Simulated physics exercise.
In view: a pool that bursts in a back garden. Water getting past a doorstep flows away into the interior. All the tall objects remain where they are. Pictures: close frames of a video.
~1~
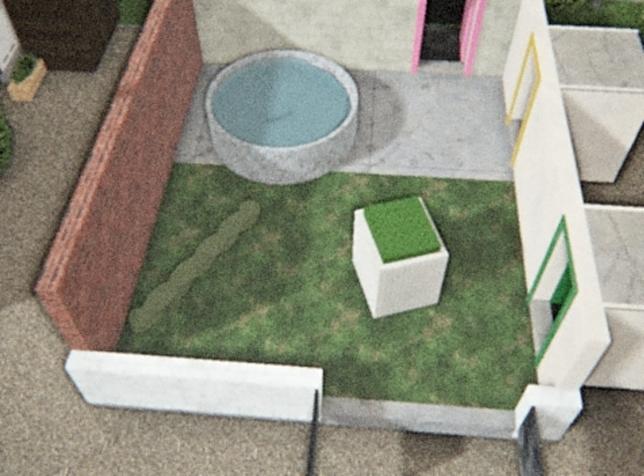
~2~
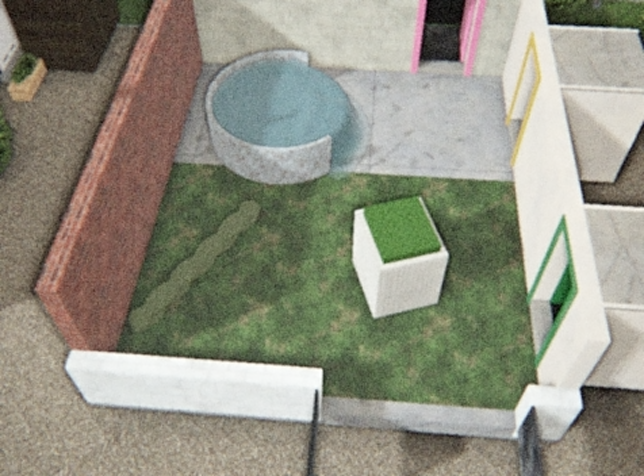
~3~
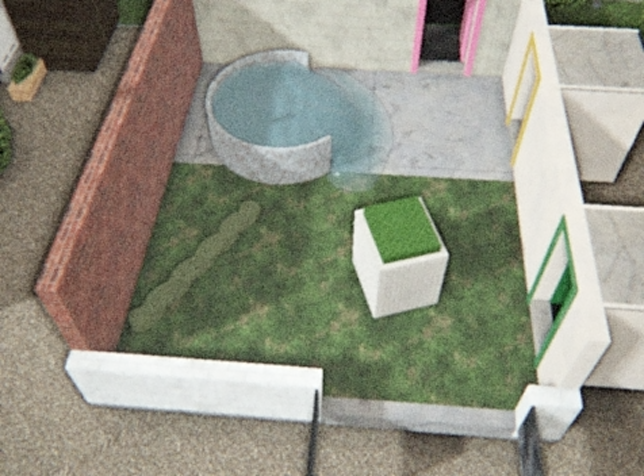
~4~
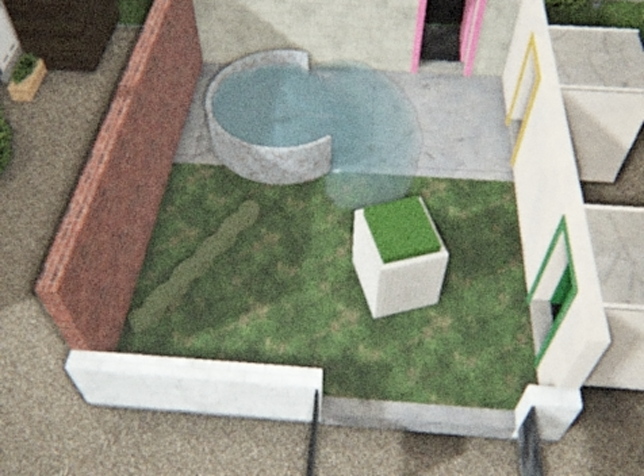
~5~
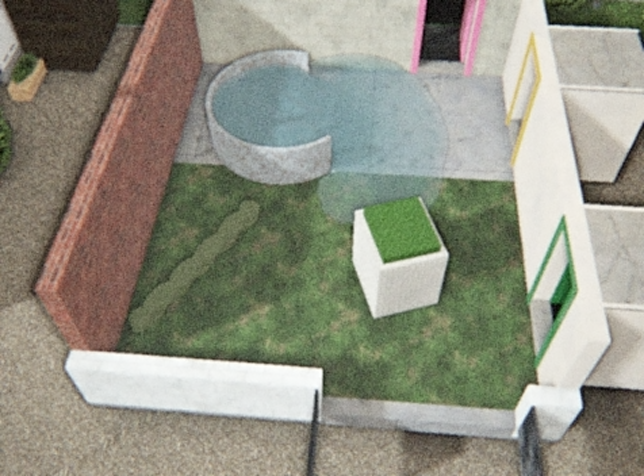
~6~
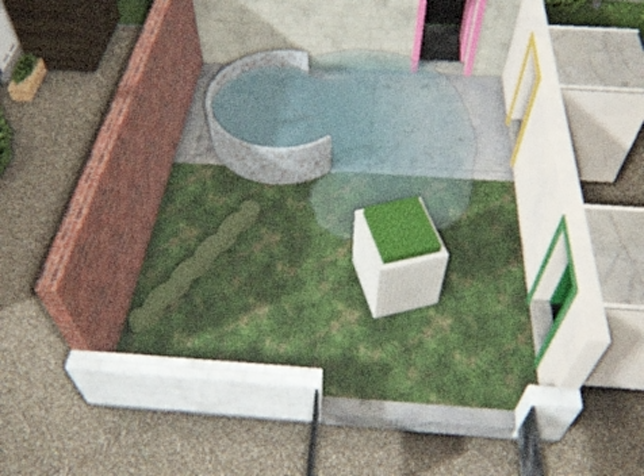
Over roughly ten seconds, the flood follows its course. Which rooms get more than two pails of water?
Result: The pink door receives more than two buckets, the yellow door receives more than two buckets, the green door receives no more than two buckets.
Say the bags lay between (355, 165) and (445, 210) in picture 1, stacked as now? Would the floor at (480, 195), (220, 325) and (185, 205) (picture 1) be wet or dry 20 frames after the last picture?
In that order: Covered, dry, dry.
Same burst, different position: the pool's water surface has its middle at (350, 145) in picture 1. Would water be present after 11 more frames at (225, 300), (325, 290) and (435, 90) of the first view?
First spot stays unwetted, second spot stays unwetted, third spot gets drenched.
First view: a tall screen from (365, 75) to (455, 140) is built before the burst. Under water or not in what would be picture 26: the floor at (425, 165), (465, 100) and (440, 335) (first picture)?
As listed: Awash, flooded, flooded.
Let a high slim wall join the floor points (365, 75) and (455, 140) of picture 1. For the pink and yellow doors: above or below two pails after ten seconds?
Reading it off: Pink - under the threshold, yellow - under the threshold.
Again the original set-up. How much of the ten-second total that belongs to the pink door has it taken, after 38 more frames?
Some 100 per cent.
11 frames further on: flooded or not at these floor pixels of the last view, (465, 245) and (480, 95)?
Submerged, then submerged.
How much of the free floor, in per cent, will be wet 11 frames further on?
About 45 percent.
A moment on, water covers 40 % of the floor; the pink door under two buckets in, the yellow door wet at the sill, nothing in, the green door not reached.
Next, water covers 45 % of the floor; the pink door over two buckets in, the yellow door over two buckets in, the green door not reached.
Then, water covers 55 % of the floor; the pink door far over two buckets in, the yellow door far over two buckets in, the green door wet at the sill, nothing in.
Later, water covers 80 % of the floor; the pink door far over two buckets in, the yellow door far over two buckets in, the green door wet at the sill, nothing in.
In the end, water covers 95 % of the floor; the pink door far over two buckets in, the yellow door far over two buckets in, the green door wet at the sill, nothing in.
